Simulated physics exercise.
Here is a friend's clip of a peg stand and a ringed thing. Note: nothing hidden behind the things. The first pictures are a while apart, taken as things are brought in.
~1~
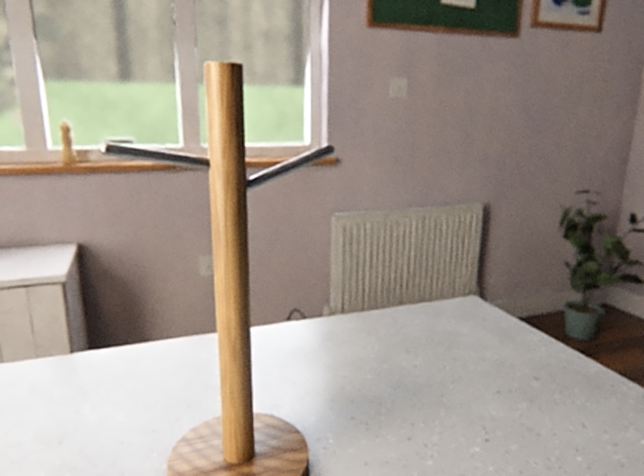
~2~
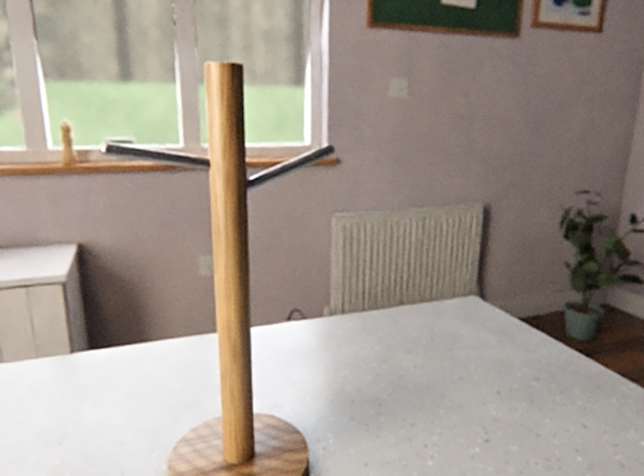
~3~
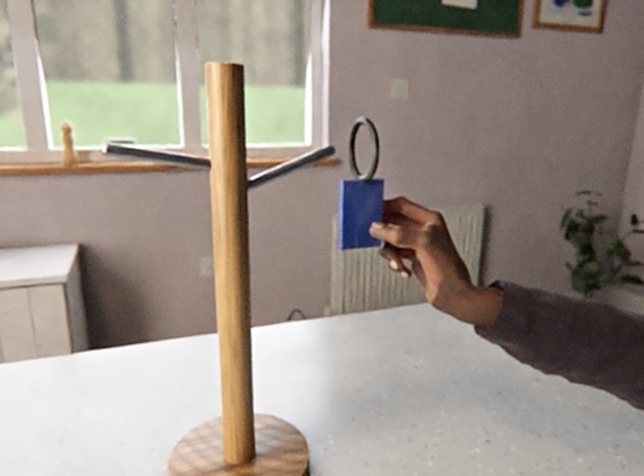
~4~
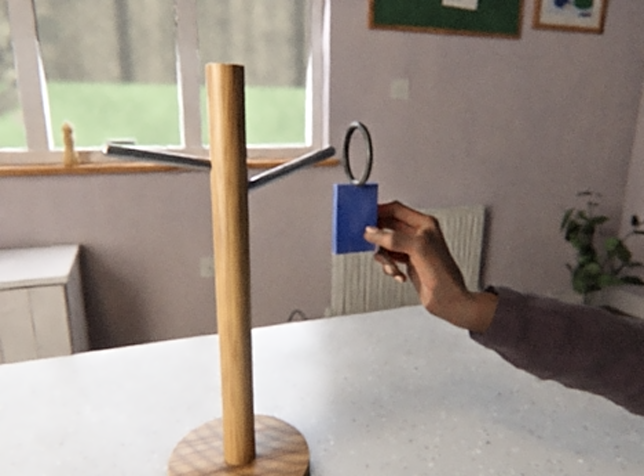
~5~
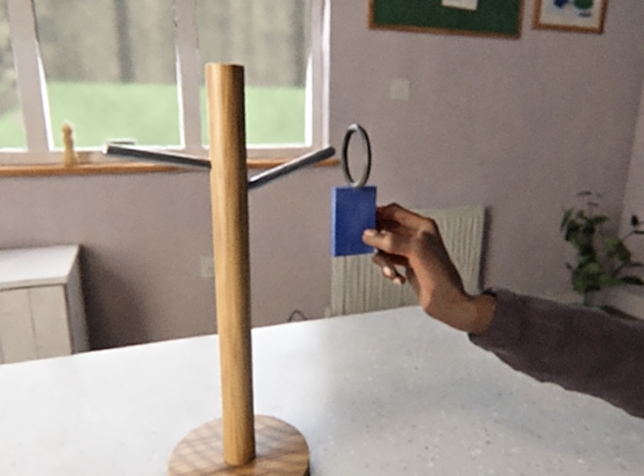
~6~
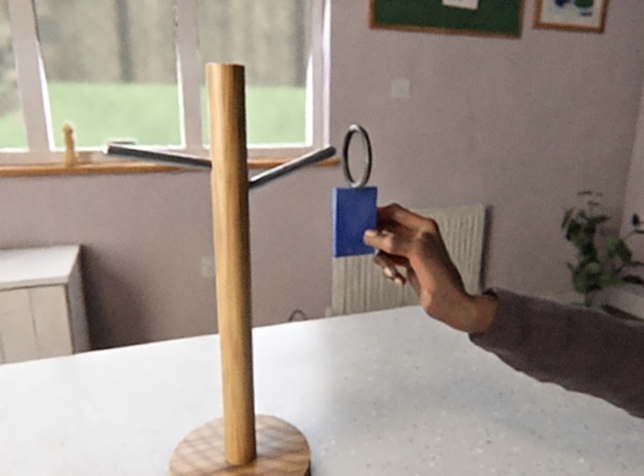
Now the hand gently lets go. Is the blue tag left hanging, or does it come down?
The blue tag comes down.
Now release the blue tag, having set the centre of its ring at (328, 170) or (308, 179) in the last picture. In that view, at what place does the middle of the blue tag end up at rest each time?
Rest position (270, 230) for the first setting, (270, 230) for the second.
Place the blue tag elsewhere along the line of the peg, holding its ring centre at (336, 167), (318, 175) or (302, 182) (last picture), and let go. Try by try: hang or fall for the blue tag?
First it gets loose, next it is supported, and last it is supported.
Then, 0.16 s past the last view, blue tag in the air near (354, 254).
Then, 0.22 s past the last view, blue tag in the air near (352, 326).
Finally, the blue tag slips down, near (351, 389).
